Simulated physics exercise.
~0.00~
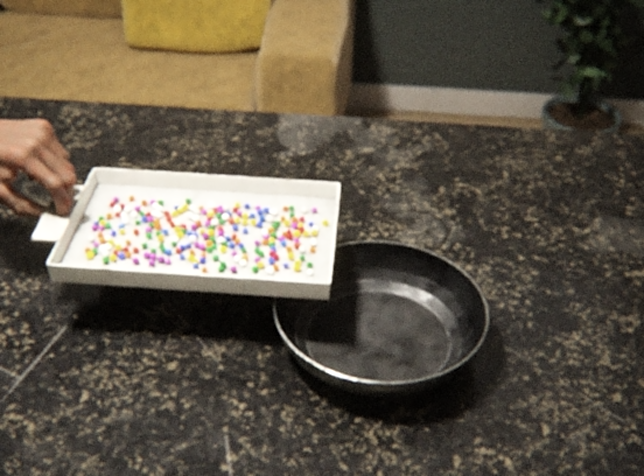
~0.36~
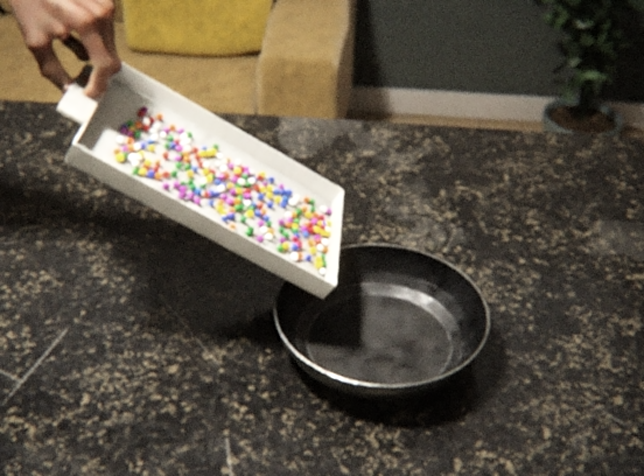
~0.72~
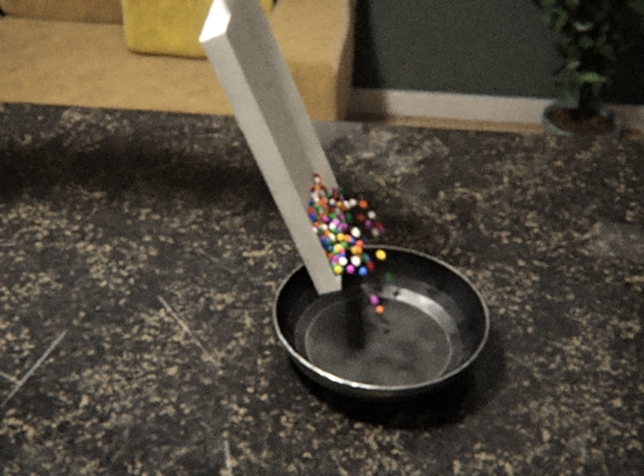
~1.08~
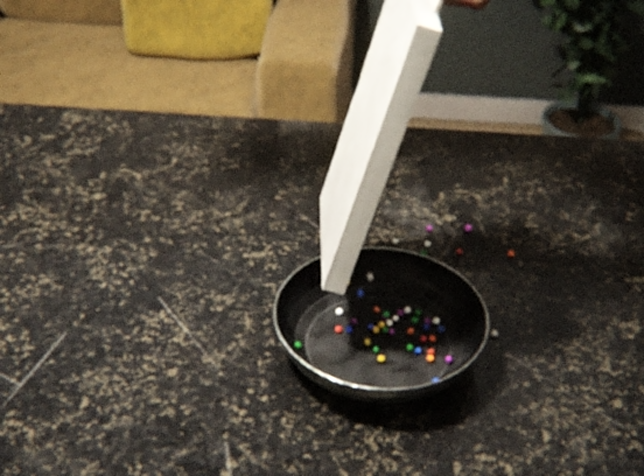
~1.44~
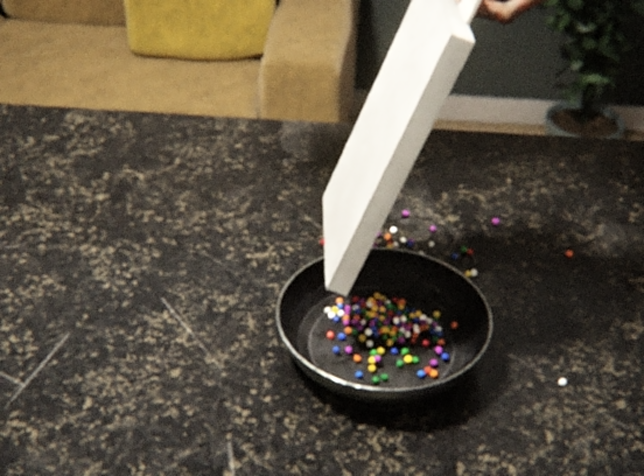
Colorful beads slid out of a white tray as a hand tipped it steeply over a black pan on a dark speckled table, and most landed in the pan while a good number scattered across the tabletop behind and beside it.
